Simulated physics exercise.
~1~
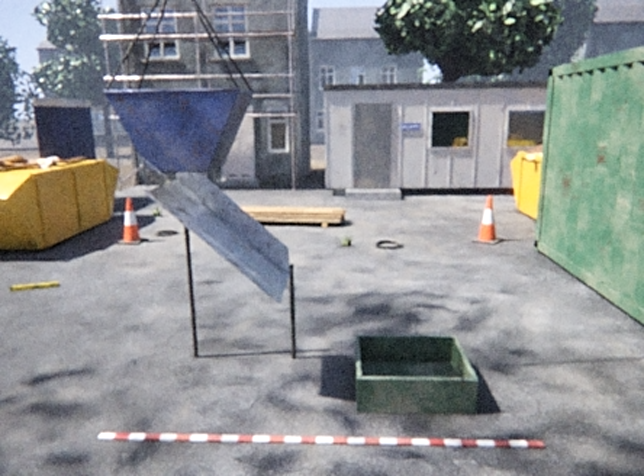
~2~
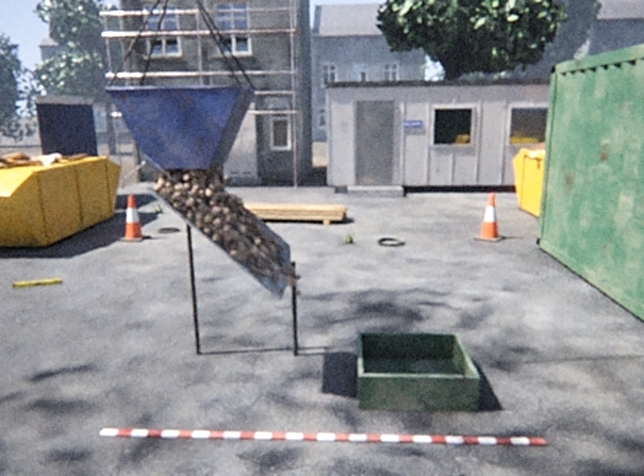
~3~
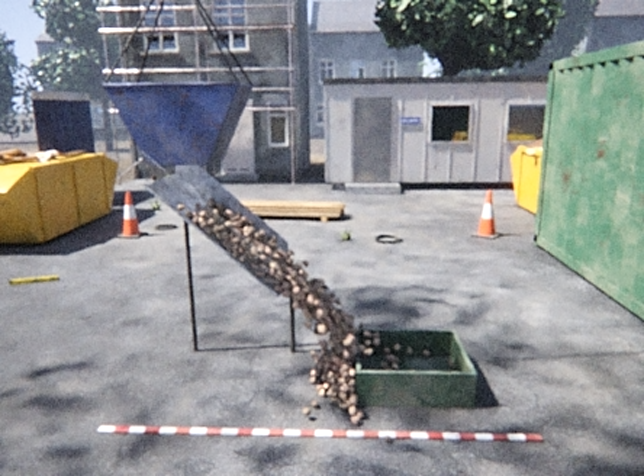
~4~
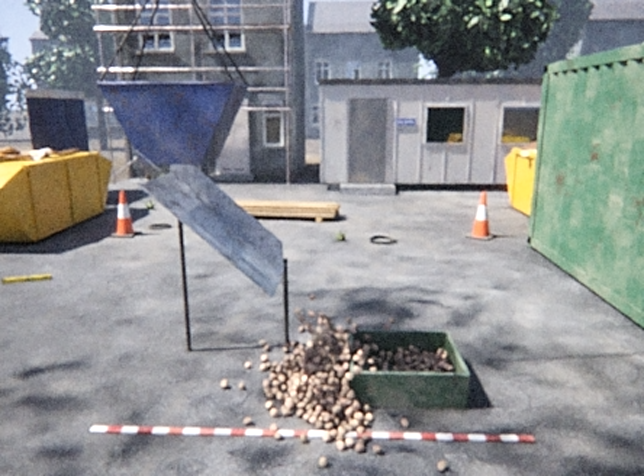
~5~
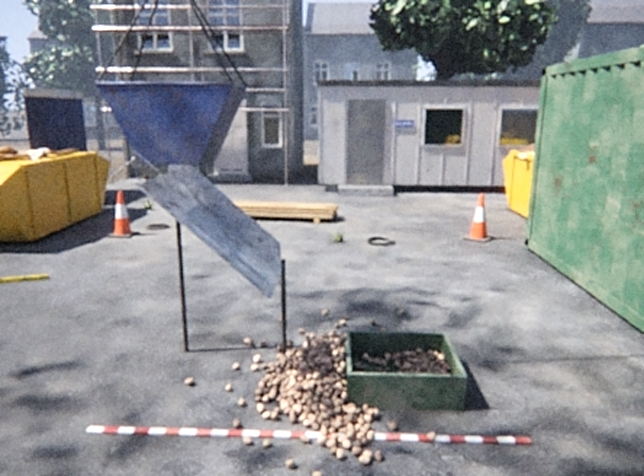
Stones pour from a blue skip down a steel slide, mostly piling left of the green bin.
